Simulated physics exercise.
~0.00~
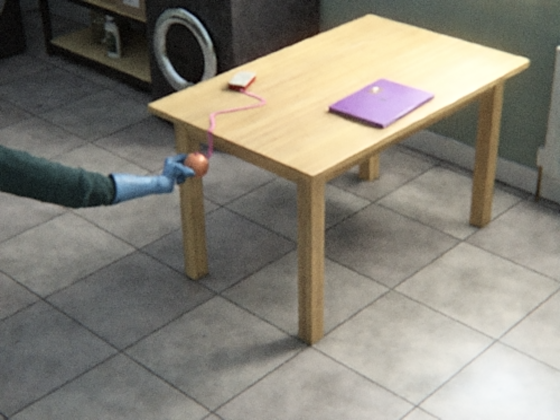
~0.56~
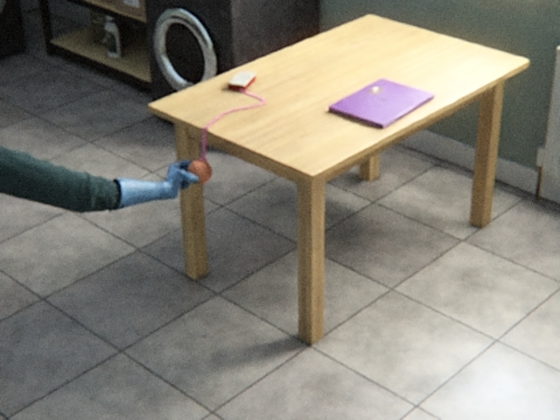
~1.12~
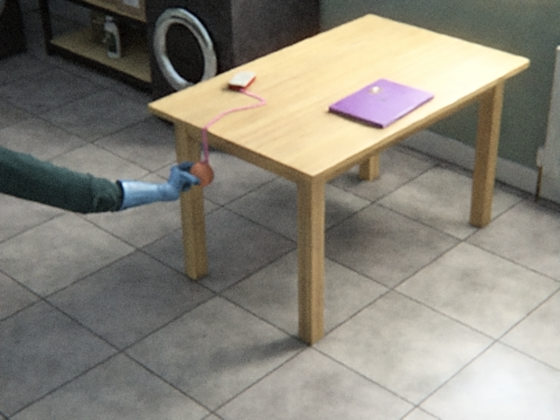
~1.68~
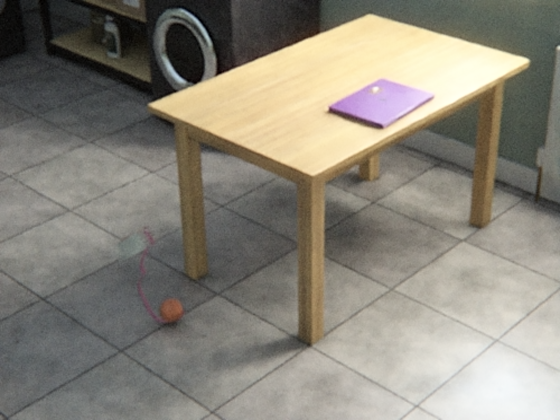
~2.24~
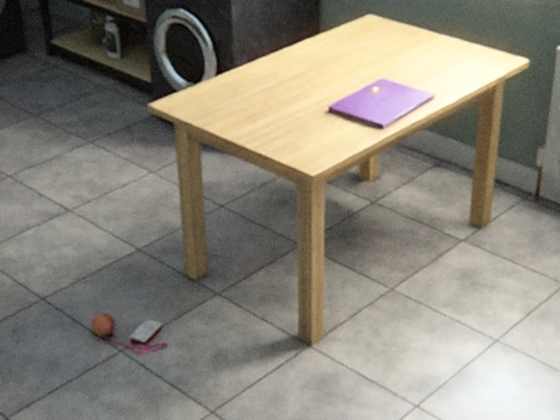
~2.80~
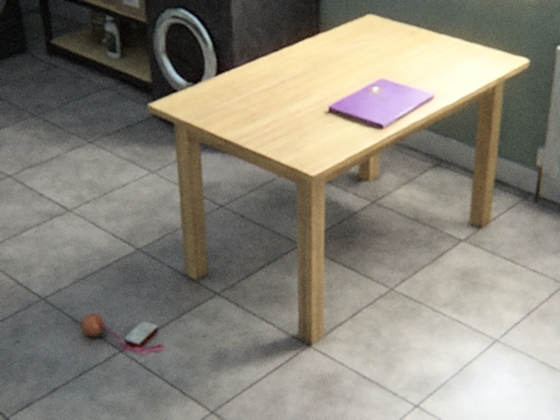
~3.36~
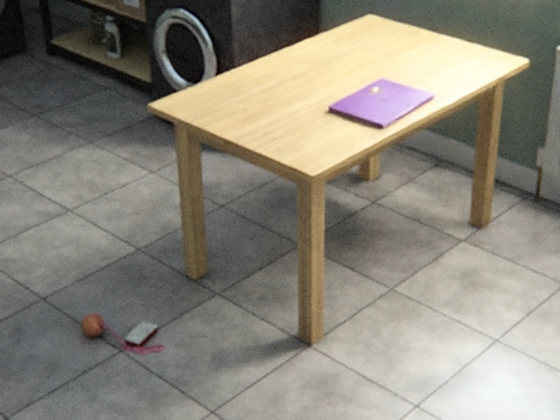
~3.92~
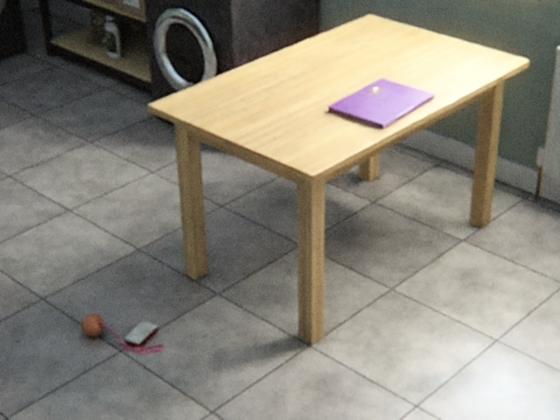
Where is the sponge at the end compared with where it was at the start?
At the start the sponge sits on top of the wooden table, towards its far left side. By the end it lies on the tiled floor to the left of the table, beside the pink ribbon and just right of the orange.
A light wooden table stands on a grey tiled floor, seen from above at an angle, with a closed purple laptop on top and a small sponge near its far left side. At the left, a blue-gloved hand in a dark green sleeve holds an orange just off the table's edge, a pink ribbon running from it towards the sponge. The hand lowers the orange slightly and lets go. The orange drops to the floor, and the sponge is dragged over the edge after it. The orange rolls left and settles near the fallen sponge and ribbon, while the laptop stays put.
